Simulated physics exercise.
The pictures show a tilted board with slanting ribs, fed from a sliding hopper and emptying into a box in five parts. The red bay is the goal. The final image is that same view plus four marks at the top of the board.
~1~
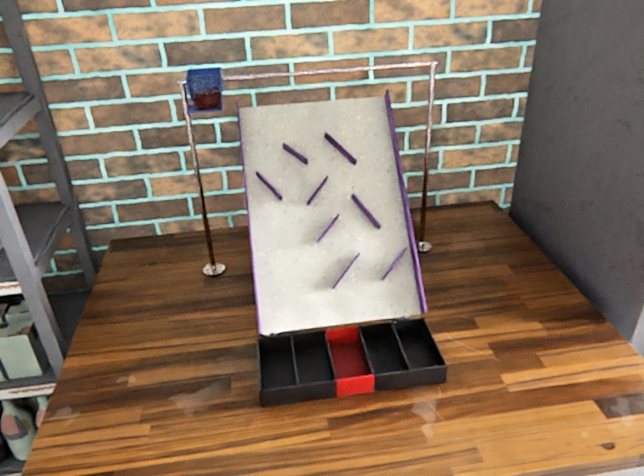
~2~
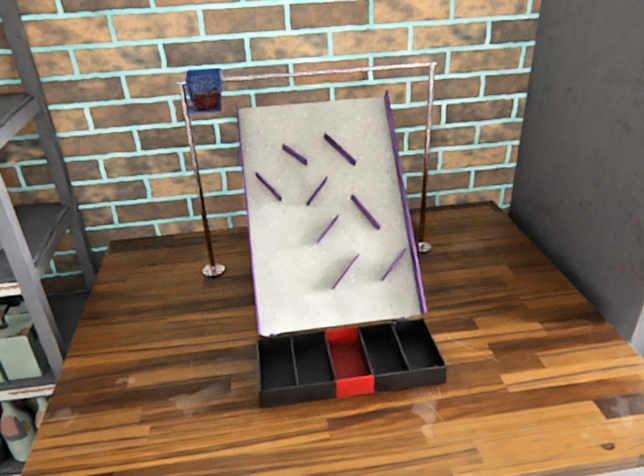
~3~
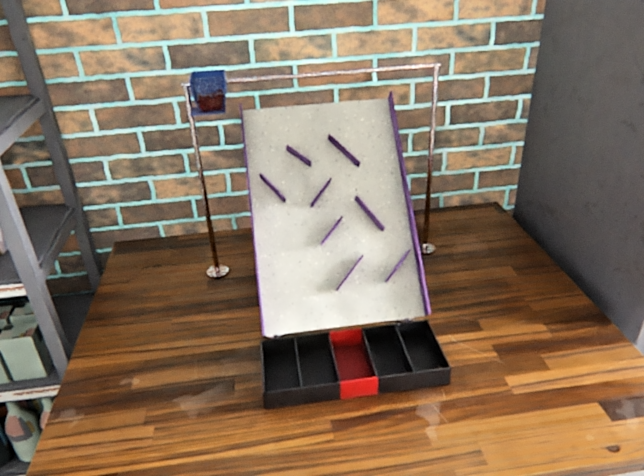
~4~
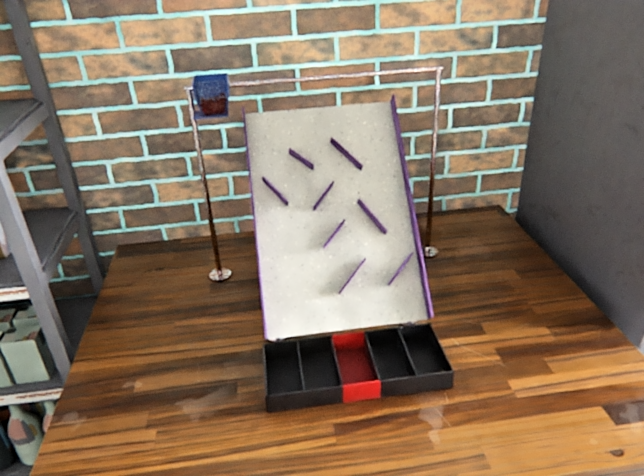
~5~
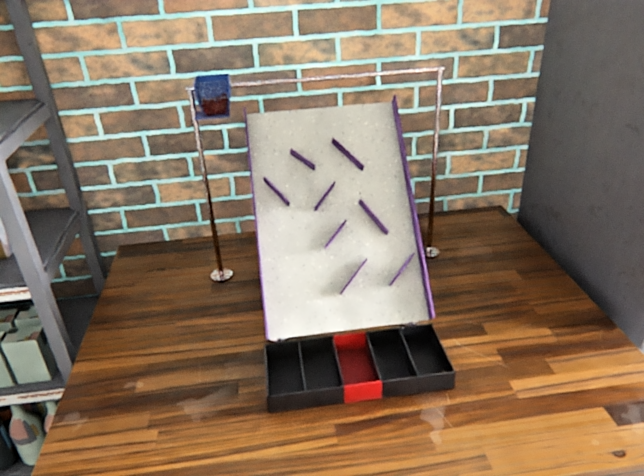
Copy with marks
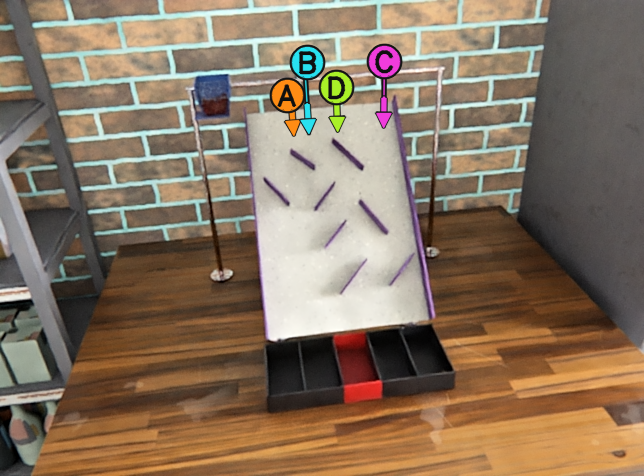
In the video, a blue container with dark reddish contents stays at the left of a metal rail beside a tilted board with purple ribs and a five-part box with a red middle section, while the view shifts slightly.
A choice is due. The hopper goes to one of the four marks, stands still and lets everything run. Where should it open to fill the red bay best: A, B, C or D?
C beats the others.
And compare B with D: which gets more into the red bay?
It is D.
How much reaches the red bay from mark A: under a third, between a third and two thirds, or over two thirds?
Mark A gives under a third.
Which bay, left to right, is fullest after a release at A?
The second.
On the marked copy, mark A meets the board at (293, 130); mark B meets the board at (308, 128); mark C meets the board at (383, 122); mark D meets the board at (337, 126).
Choosing A, a small share in the red bay, all but a few in other bays.
Choosing B, only a few in the red bay, all but a few in other bays.
Choosing C, close to half in the red bay, close to half in other bays.
Choosing D, close to a quarter in the red bay, close to two thirds in other bays, a small share held on the board.
